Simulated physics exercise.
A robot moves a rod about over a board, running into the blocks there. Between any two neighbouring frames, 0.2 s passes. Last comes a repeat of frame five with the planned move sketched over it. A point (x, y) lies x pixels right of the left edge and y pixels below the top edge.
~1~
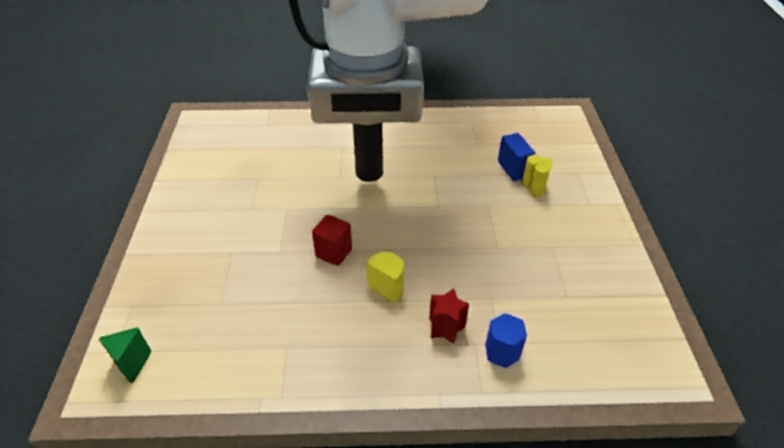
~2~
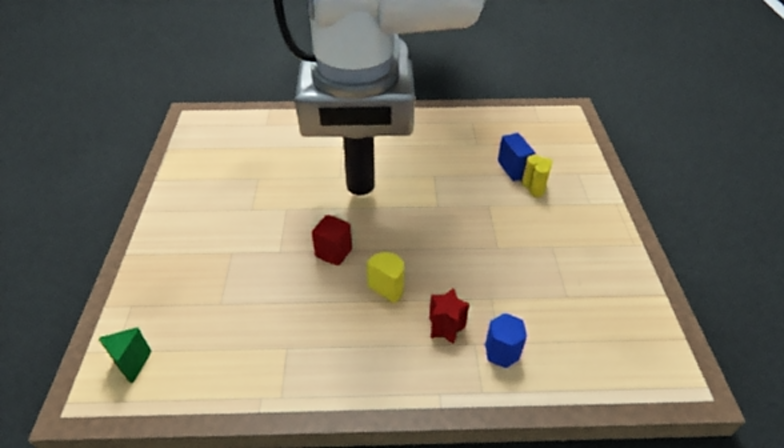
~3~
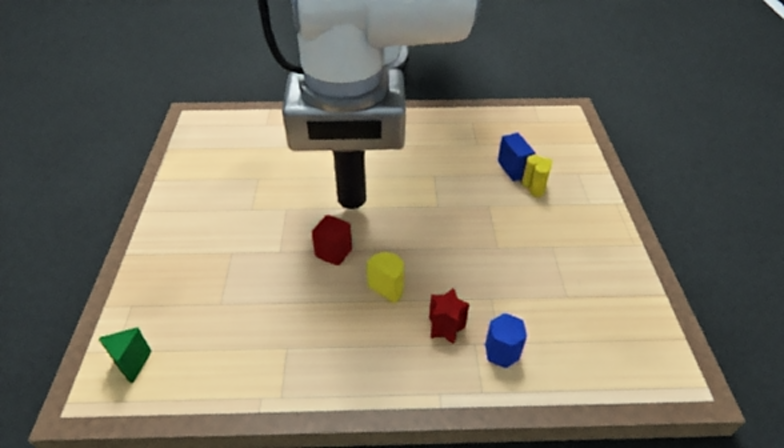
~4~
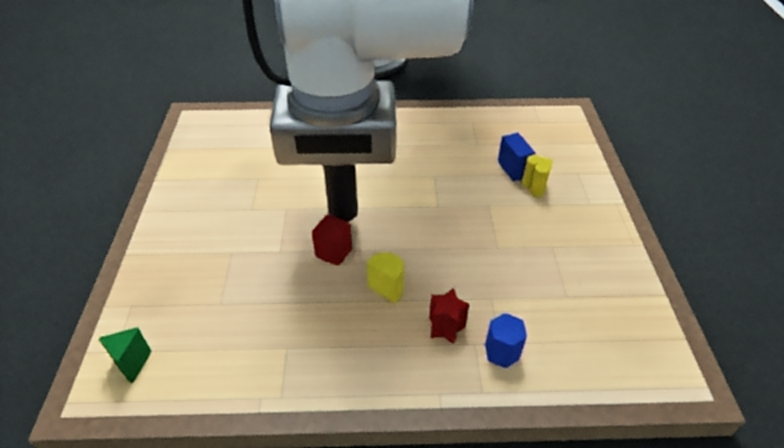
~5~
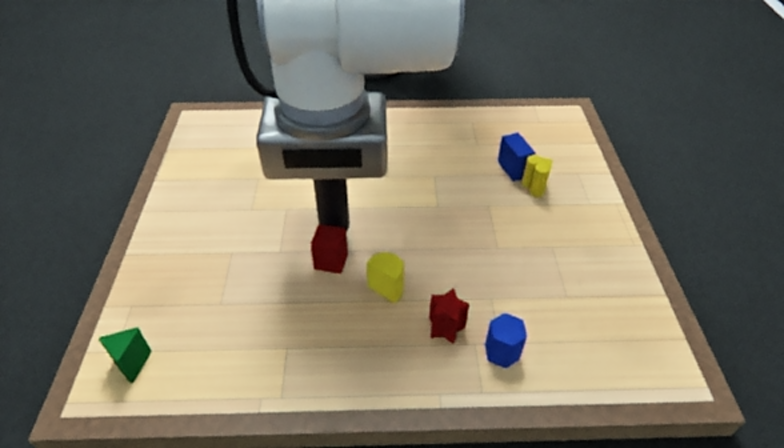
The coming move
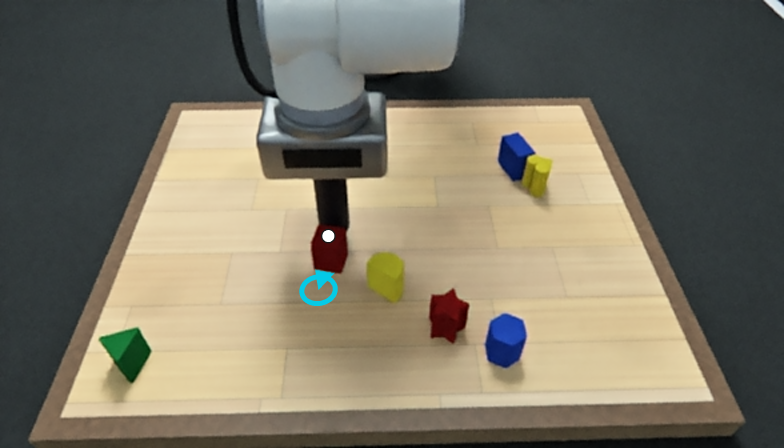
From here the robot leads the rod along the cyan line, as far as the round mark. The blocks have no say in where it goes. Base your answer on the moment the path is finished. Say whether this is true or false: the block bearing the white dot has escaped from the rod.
False.
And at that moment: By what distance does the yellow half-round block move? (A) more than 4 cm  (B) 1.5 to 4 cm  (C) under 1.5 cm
(C)
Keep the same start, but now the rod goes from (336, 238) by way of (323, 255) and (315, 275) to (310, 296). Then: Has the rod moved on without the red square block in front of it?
No.
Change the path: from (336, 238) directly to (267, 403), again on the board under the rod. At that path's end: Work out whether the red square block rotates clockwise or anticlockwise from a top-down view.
Anticlockwise.
Drawn move, straight from (336, 238) to (319, 290); the dot is on the red square block.
The first path, step by step. Halfway along, rod at (326, 251); red square block at (324, 264), turned 15° anticlockwise.
At the end, rod at (317, 277); red square block at (319, 293), turned 35° anticlockwise; yellow half-round block still.
